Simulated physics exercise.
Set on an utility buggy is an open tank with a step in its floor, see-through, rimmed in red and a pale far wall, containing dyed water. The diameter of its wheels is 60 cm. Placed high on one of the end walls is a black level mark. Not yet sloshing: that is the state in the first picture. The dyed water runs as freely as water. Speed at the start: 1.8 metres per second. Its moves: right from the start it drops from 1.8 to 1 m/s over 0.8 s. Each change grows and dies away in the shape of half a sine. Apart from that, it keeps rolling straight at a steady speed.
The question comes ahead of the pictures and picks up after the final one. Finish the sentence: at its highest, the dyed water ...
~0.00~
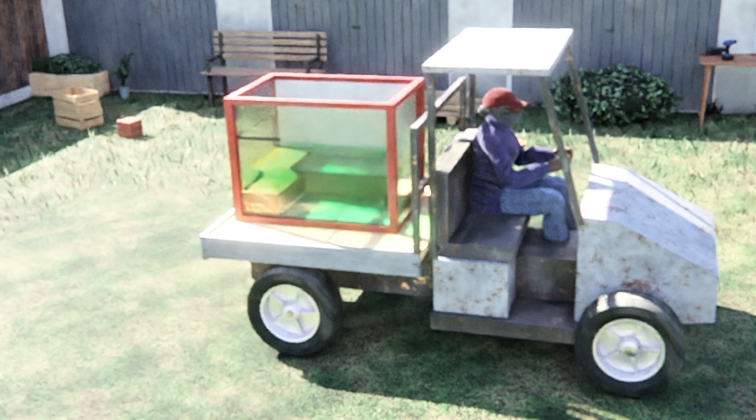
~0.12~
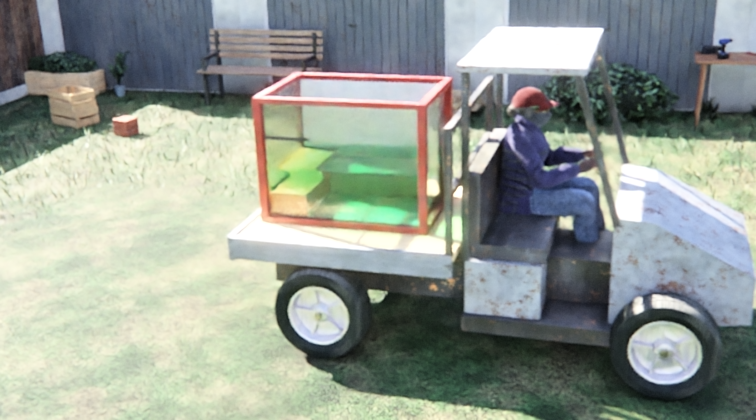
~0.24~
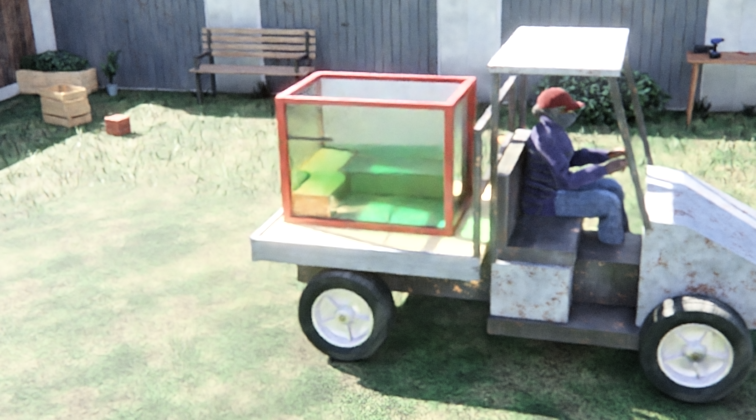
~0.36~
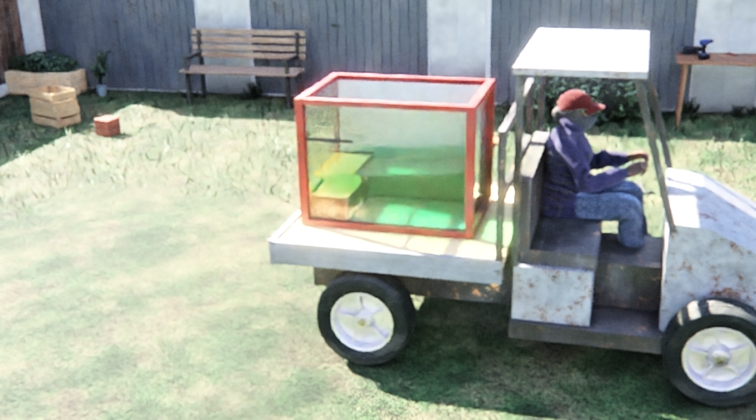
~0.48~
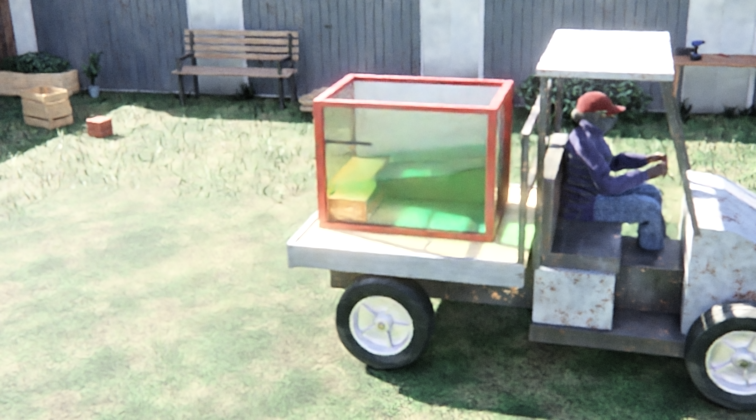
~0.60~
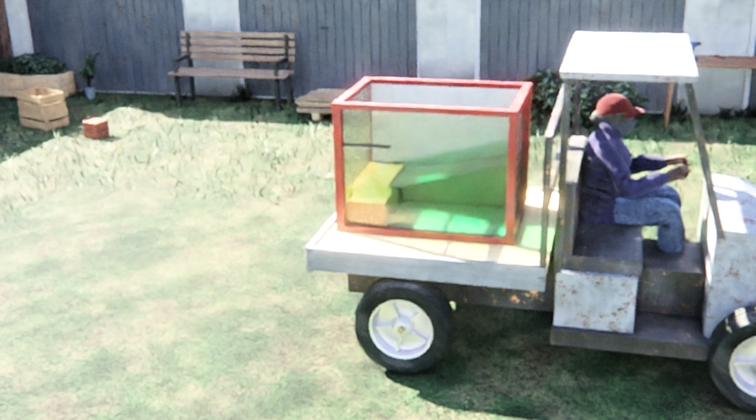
At its highest it touches the mark.
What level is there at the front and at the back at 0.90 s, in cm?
Roughly 38 cm in front and 22 cm behind.
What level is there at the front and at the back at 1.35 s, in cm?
At the front the surface is at 26 cm, while at the back it is at 46 cm.
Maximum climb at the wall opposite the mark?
Roughly 46 centimetres.
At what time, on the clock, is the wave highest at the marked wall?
Somewhere near 1.4 seconds, I reckon.
After 0.90 s it stands 23 cm high behind and 37 cm in front; all of it is still inside.
After 1.35 s it stands 46 cm high behind and 26 cm in front; all of it is still inside.
After 1.80 s it stands 30 cm high behind and 31 cm in front; all of it is still inside.
After 3.79 s the waves are smaller; the highest at the back wall was 55 cm, at 1.35 s, against a line at 52 cm.
